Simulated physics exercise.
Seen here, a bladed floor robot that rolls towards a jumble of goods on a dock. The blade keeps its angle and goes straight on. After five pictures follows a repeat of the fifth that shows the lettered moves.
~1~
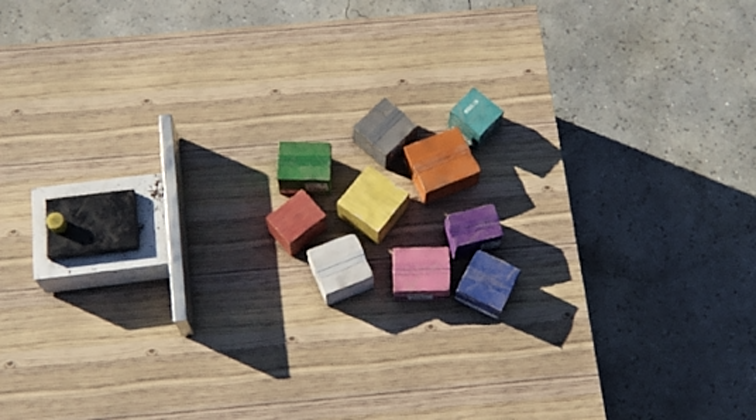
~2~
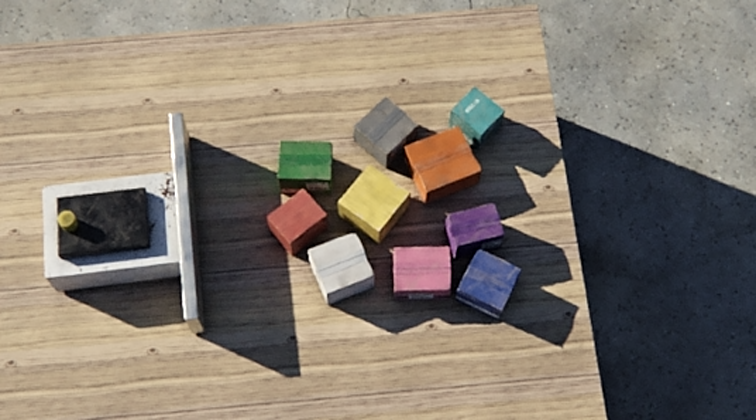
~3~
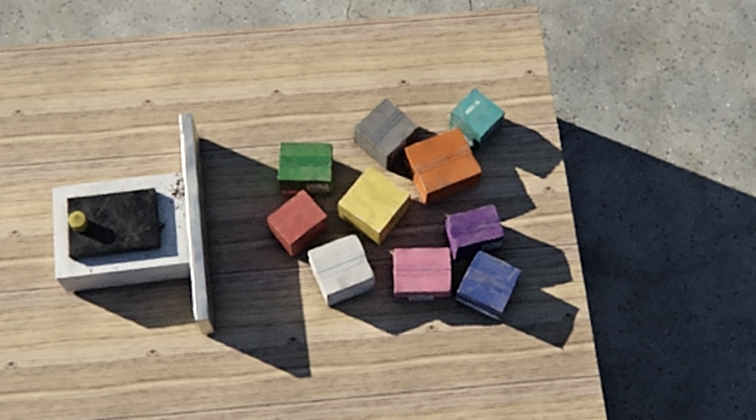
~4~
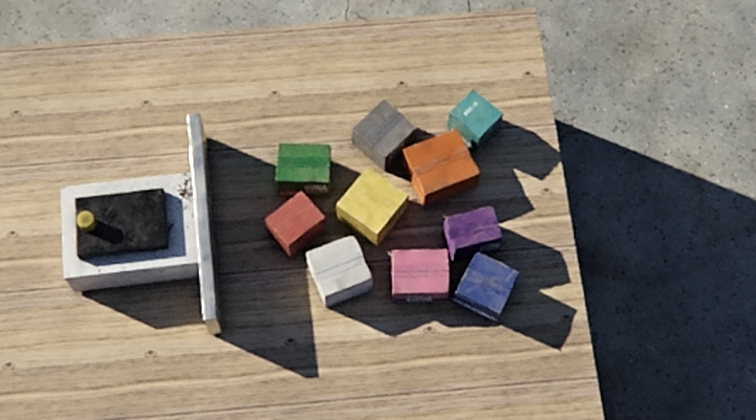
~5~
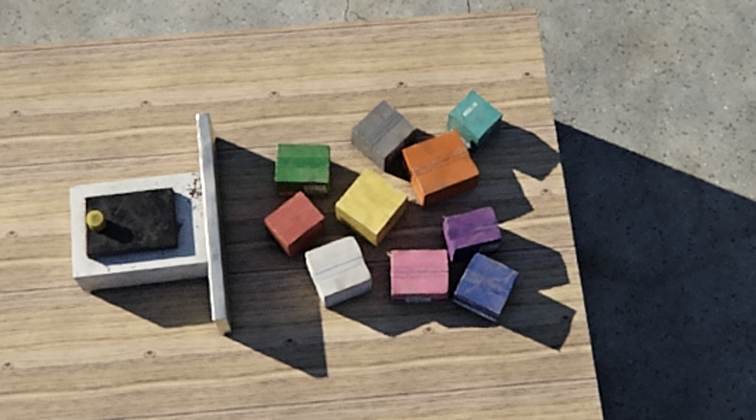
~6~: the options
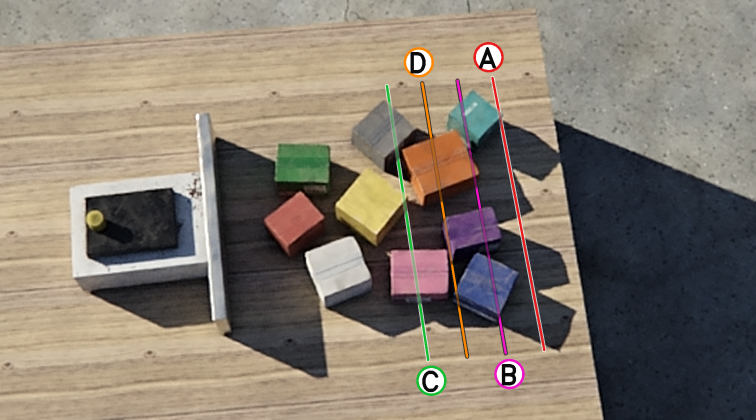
Bladed floor robot rolling slowly rightward across a wooden dock towards a jumble of colourful boxes, which stay in place.
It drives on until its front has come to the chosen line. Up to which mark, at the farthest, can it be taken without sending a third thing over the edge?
It should halt at B.
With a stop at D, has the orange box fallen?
No.
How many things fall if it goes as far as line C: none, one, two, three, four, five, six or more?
The count is none.
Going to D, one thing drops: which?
The blue box.
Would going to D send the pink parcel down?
By then, no.
On the marked copy, A at (517, 208); B at (480, 211); C at (407, 216); D at (444, 214).
Following B. Soon after the start, robot (237, 213); white box (350, 274); green parcel (337, 167).
Later, robot (336, 205); blue box (558, 290); turquoise box (500, 99).
In the end, robot (408, 199); blue box over the edge; purple parcel over the edge; two fallen.
As for the rest, A drops six; C is within the limit but short; D is within the limit but short.
